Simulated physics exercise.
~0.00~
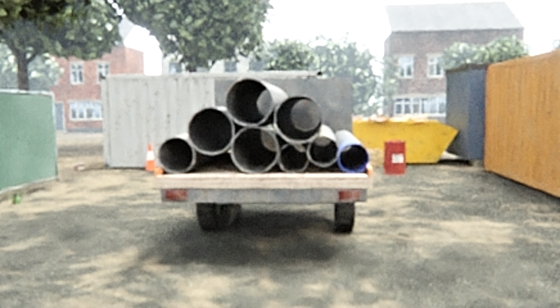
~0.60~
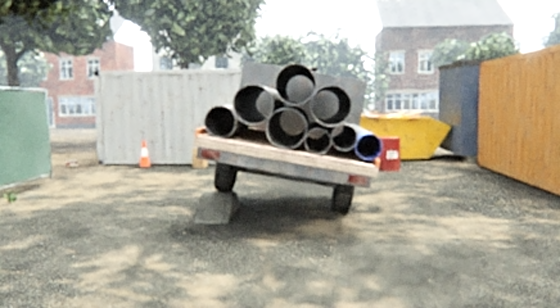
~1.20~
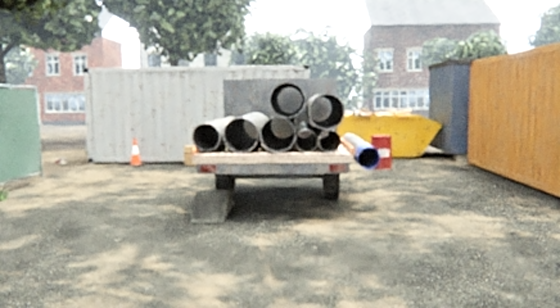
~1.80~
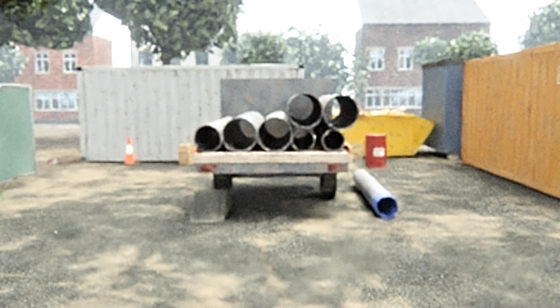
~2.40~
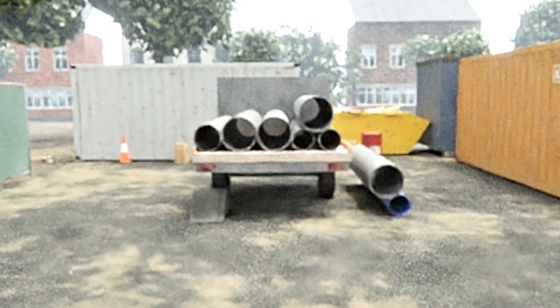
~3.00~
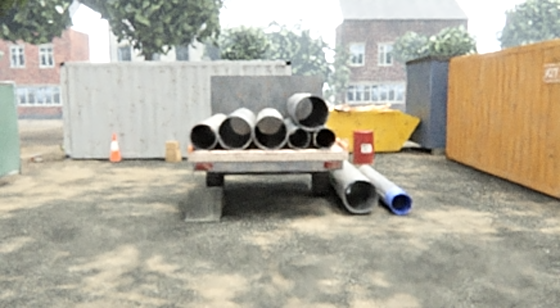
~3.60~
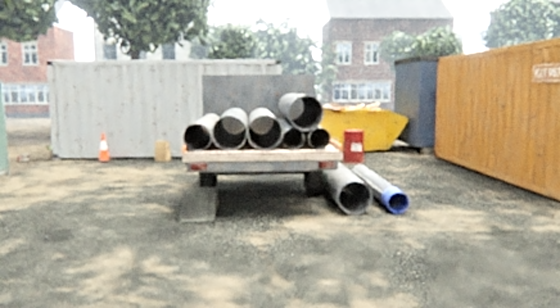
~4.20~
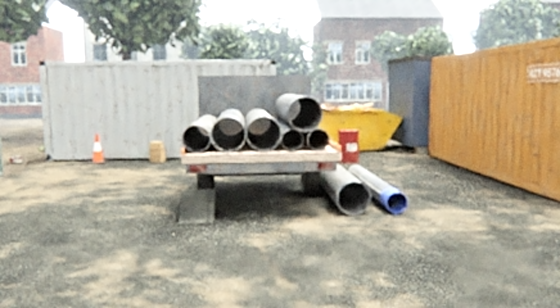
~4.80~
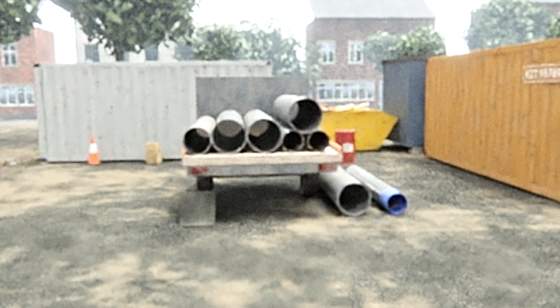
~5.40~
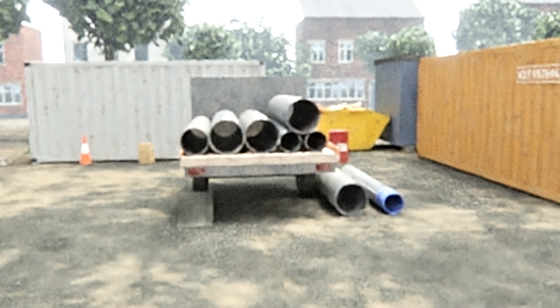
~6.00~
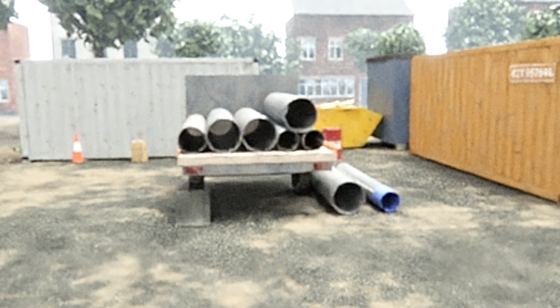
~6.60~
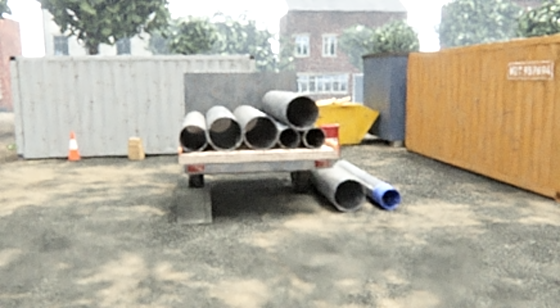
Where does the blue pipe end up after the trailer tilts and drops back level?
The blue pipe ends up on the ground to the right of the trailer, lying beside a grey pipe that also came off.
